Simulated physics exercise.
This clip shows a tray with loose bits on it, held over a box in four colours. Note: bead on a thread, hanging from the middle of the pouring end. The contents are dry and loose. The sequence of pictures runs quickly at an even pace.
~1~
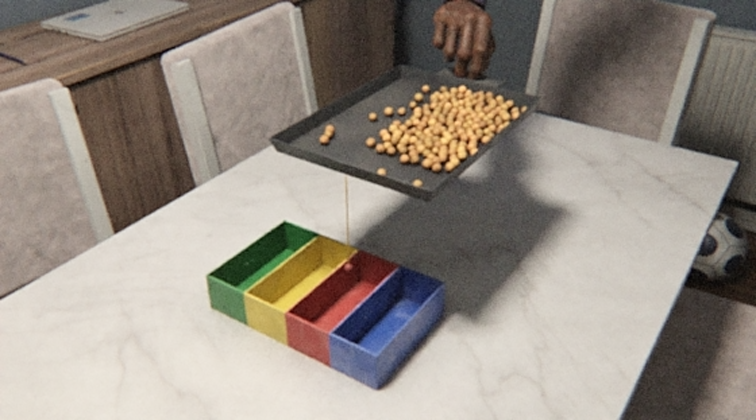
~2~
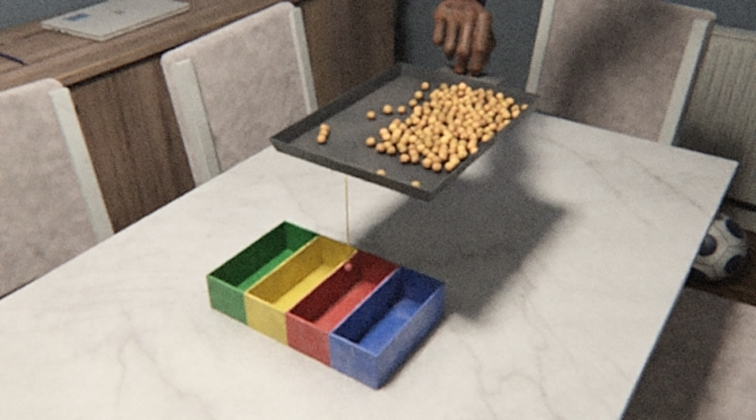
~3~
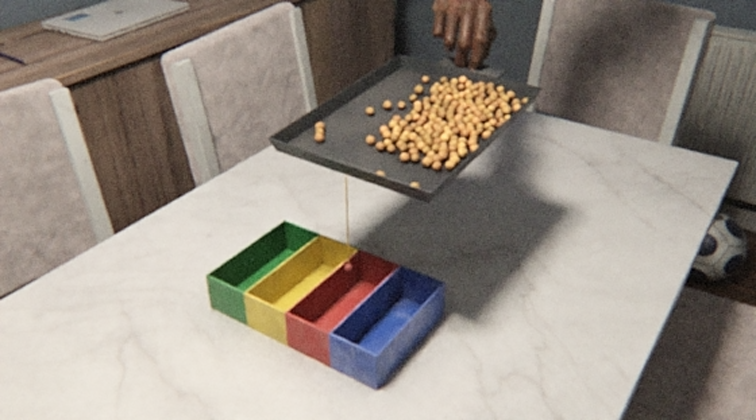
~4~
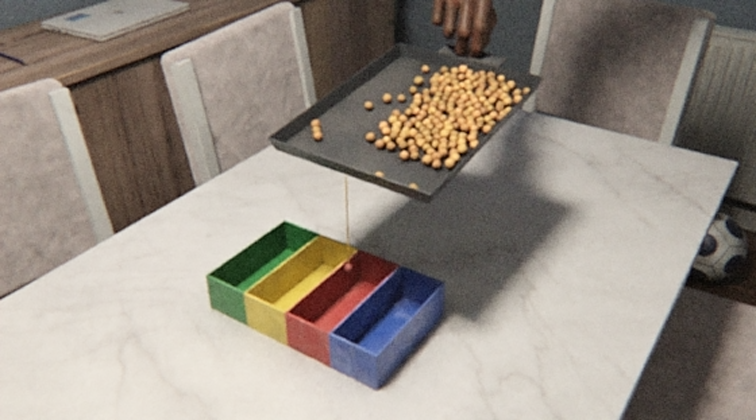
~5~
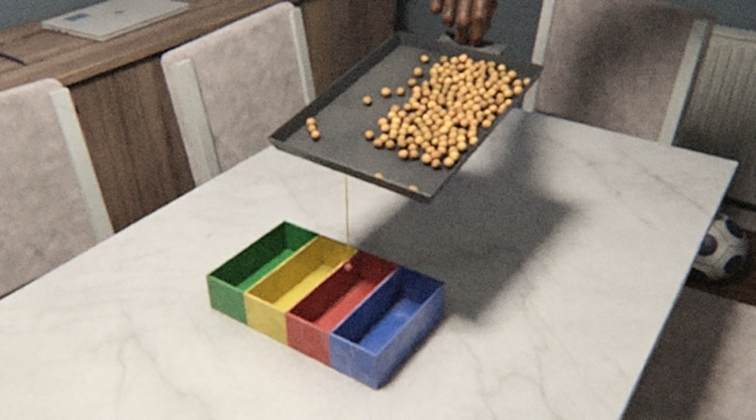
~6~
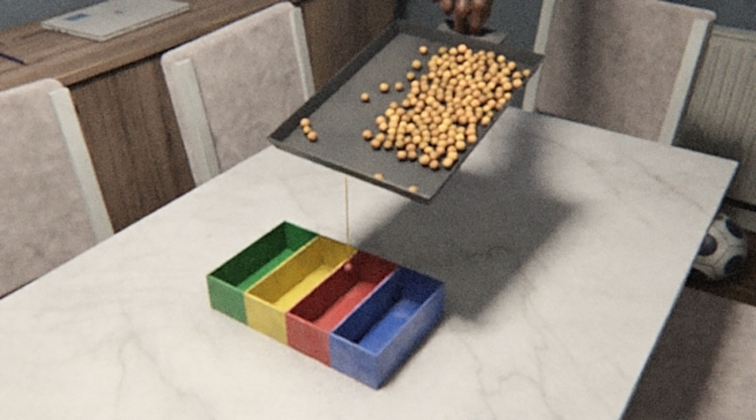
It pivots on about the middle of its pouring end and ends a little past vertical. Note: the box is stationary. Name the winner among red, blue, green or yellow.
Winner: Blue.
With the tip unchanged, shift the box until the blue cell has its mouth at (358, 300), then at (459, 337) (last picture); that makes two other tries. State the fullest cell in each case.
That blue cell, then the cell in red.
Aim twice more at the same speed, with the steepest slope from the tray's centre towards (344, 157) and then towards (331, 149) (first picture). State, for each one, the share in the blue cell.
You'd get 0 per cent the first time and 0 per cent the second time.
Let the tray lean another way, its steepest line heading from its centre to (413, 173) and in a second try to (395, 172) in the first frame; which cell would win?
First: The cell in blue, second: Blue.
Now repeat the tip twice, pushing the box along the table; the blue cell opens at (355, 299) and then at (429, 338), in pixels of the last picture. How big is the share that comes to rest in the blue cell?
30 and 20 in a hundred.
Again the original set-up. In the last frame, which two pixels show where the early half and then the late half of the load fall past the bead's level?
Earlier portion about (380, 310); later portion about (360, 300).
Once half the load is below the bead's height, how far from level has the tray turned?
Approx. 80° from level.
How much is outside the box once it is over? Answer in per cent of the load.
Share outside: Near 30 %.
Soon after the last picture, tray tipped steeply; most on the tray; a small part in the blue cell; a small part in the red cell; a stray few in the yellow cell; a small part falling or outside the box.
A little later, tray tipped right over; a stray few on the tray; about a third in the blue cell; about a quarter in the red cell; a small part in the yellow cell; a stray few in the green cell; about a third falling or outside the box.
Later still, tray tipped past a quarter turn; about a third in the blue cell; about a quarter in the red cell; a small part in the yellow cell; a stray few in the green cell; about a quarter falling or outside the box.
At rest, tray tipped past a quarter turn; about a third in the blue cell; about a quarter in the red cell; a small part in the yellow cell; a stray few in the green cell; about a quarter outside the box.
